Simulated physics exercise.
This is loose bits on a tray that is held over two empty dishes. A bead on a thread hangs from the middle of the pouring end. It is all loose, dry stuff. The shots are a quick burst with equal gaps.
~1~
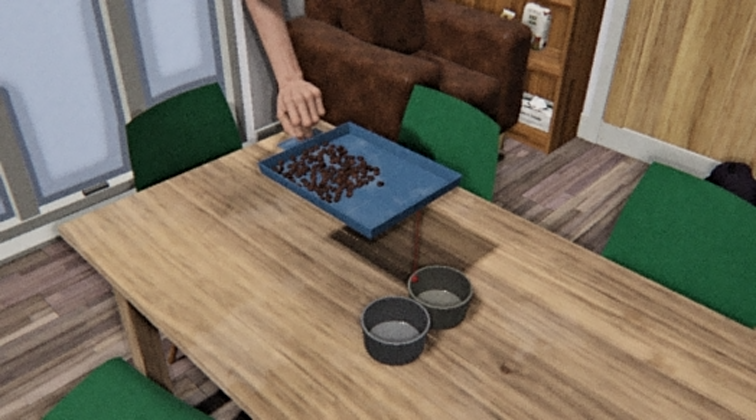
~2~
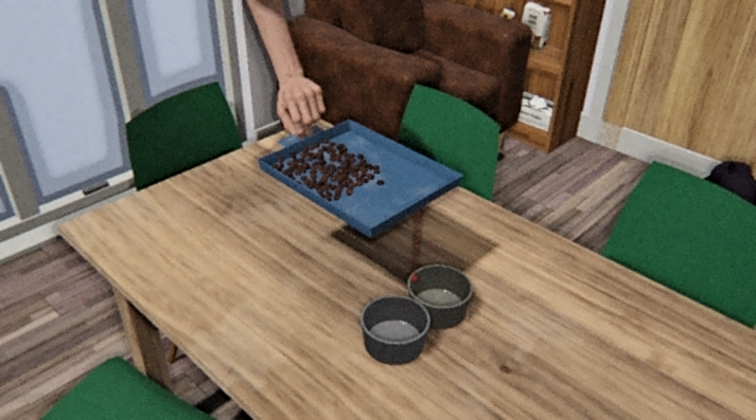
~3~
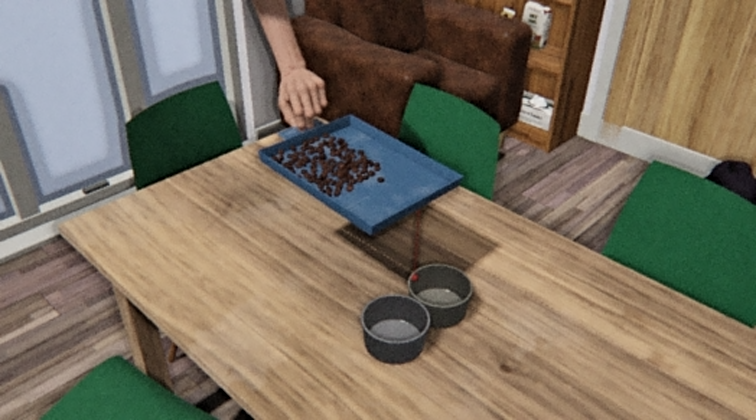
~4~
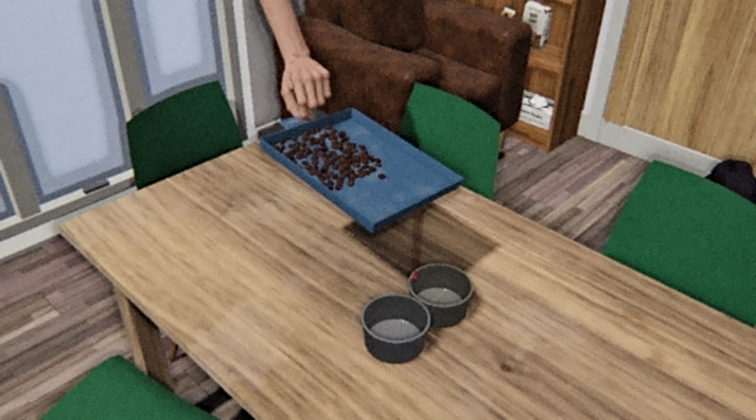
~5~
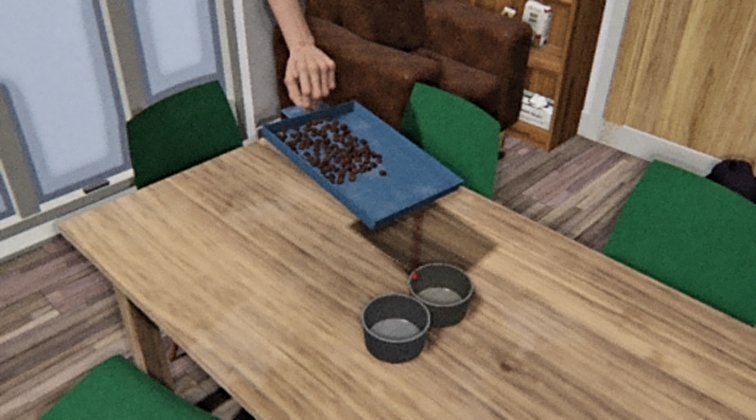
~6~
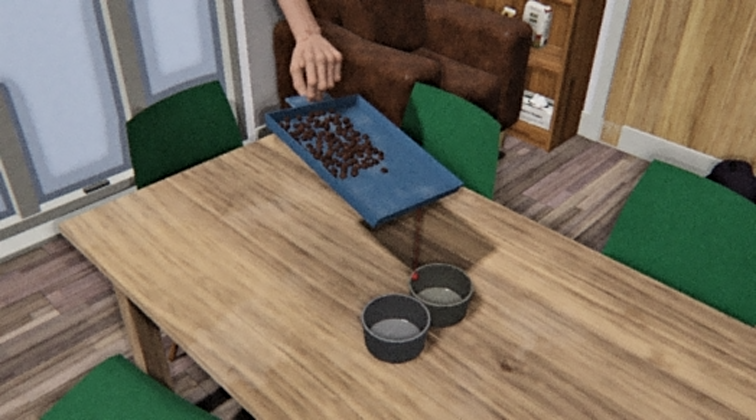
At a wooden table with green chairs, a hand holds a blue tray of small dark brown pieces above two empty round dishes, then gradually raises the far end, tilting the tray slightly toward its near right corner.
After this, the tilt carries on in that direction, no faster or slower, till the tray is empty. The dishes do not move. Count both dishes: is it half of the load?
Caught overall: Less than half.
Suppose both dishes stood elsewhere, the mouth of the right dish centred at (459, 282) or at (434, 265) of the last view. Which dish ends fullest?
The first try: The right-hand dish. The second: The right one.
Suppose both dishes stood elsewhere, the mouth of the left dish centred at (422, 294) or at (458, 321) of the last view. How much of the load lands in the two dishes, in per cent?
Near 80 % and 10 %.
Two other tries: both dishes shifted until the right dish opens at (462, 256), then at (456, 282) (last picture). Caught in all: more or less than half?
In turn: Most of it; not half.
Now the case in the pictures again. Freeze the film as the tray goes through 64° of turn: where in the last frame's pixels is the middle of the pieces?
Roughly at (438, 188).
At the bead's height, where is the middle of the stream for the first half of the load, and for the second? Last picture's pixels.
The first part at (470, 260); the rest at (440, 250).
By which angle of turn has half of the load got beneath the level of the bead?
Near 85 degrees.
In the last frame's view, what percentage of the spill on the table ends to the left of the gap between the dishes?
Near 10 %.
Shortly afterwards, tray tipped steeply; all but a few on the tray; a little in the air.
Next, tray tipped past a quarter turn; near a quarter on the tray; a little in the right dish; near half outside both; a little in the air.
Some moments later, tray tipped past a quarter turn; near a quarter in the right dish; the bulk outside both.
In the end, tray tipped past a quarter turn; none at all in the left dish; near a quarter in the right dish; the bulk outside both.
